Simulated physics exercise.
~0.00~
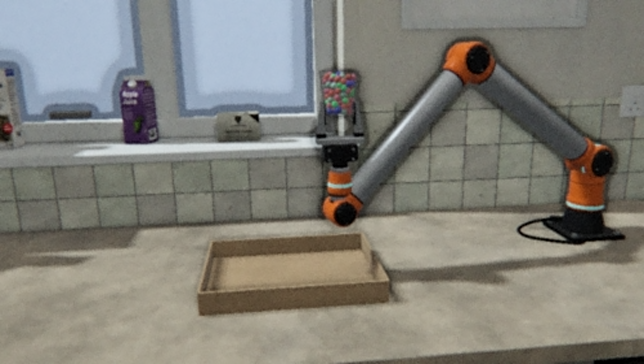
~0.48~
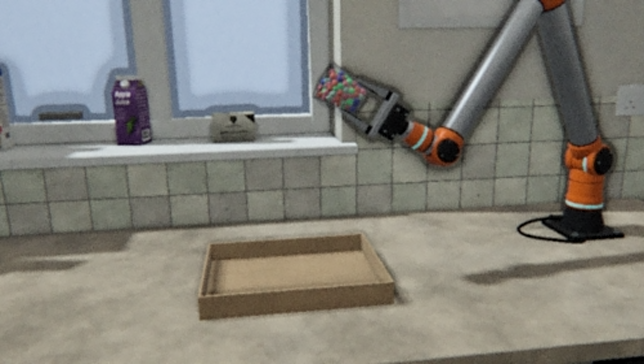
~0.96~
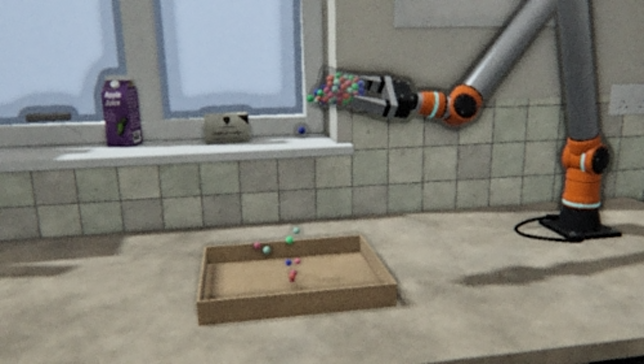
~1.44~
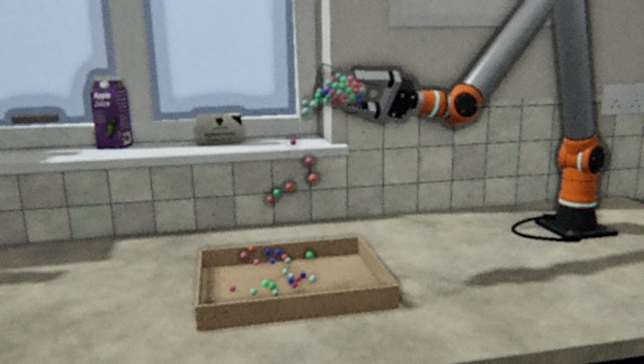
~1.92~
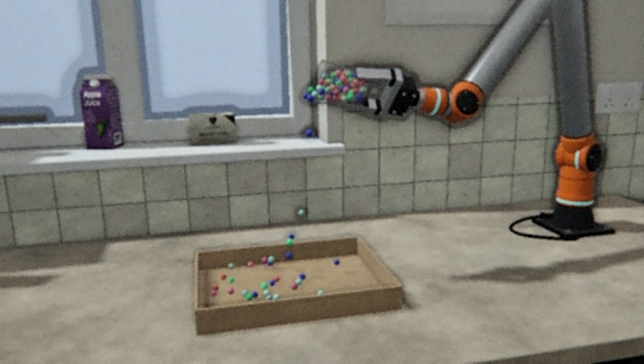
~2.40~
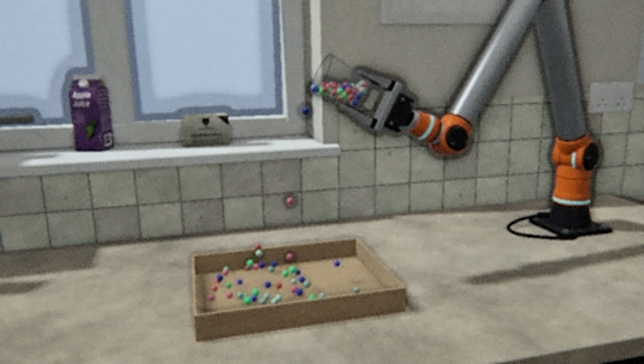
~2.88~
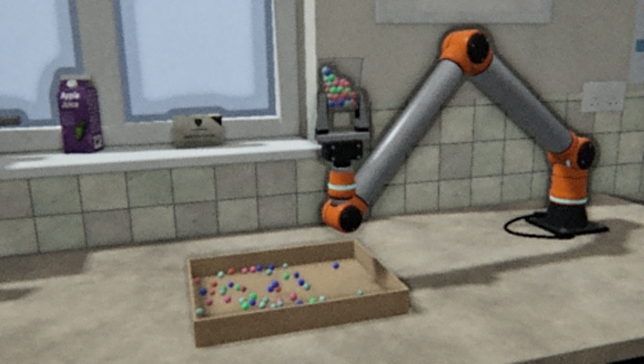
To begin with, an orange and grey robot arm holds a clear tumbler full of colourful round sweets upright above a counter, near a windowsill with a purple juice carton, while a shallow open tray sits below. The arm then swings the tumbler over to the left until it lies nearly on its side. Sweets spill from its mouth and drop into the tray, a few at a time, scattering across the bottom. Next the arm begins tilting the tumbler back while a few more fall. Finally it stands upright again, still partly filled, with many sweets resting in the tray.
